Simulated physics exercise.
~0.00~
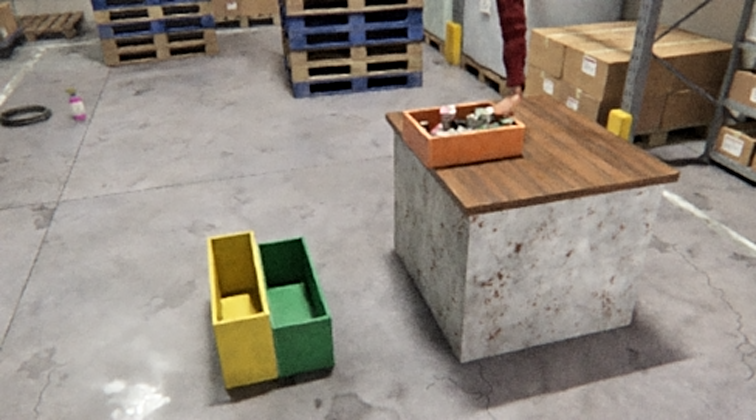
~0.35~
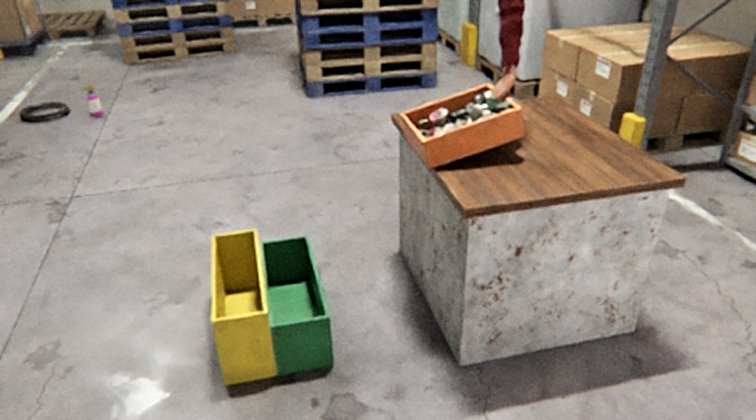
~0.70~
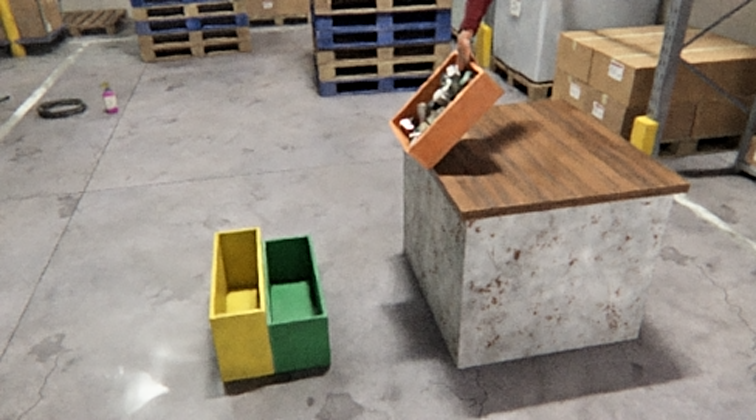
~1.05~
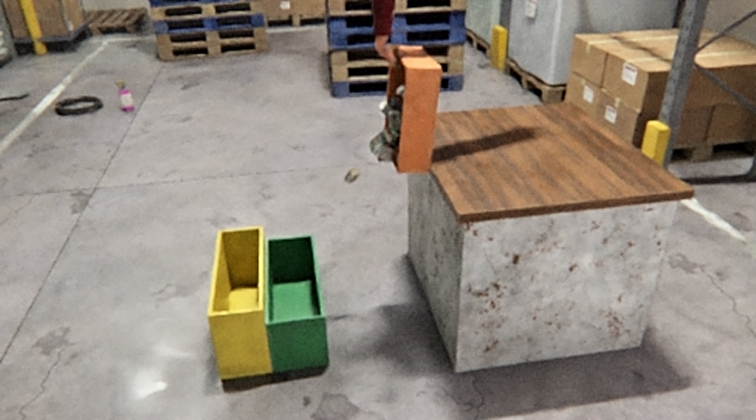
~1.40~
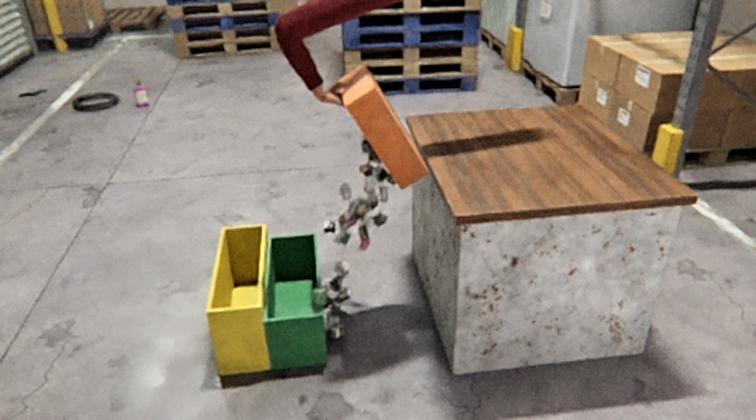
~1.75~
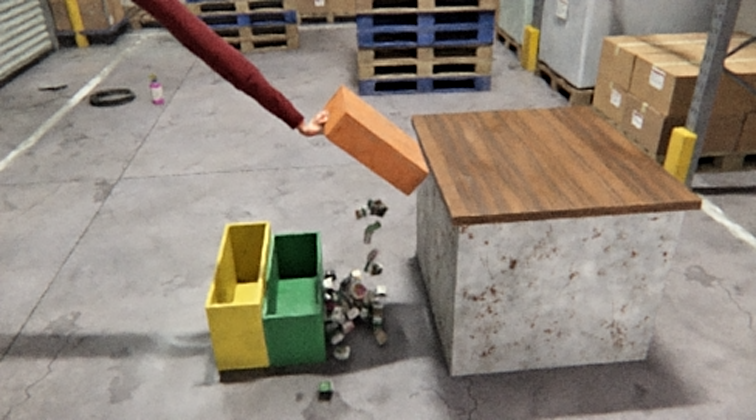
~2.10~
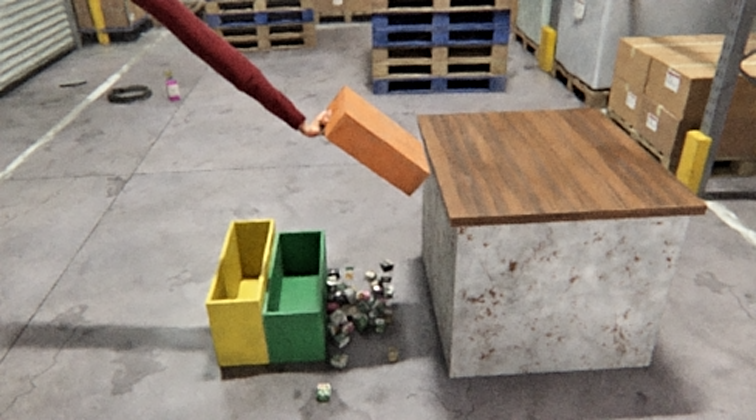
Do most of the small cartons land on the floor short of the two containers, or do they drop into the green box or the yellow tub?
Most of the small cartons land on the floor, in the gap between the bench and the green box.
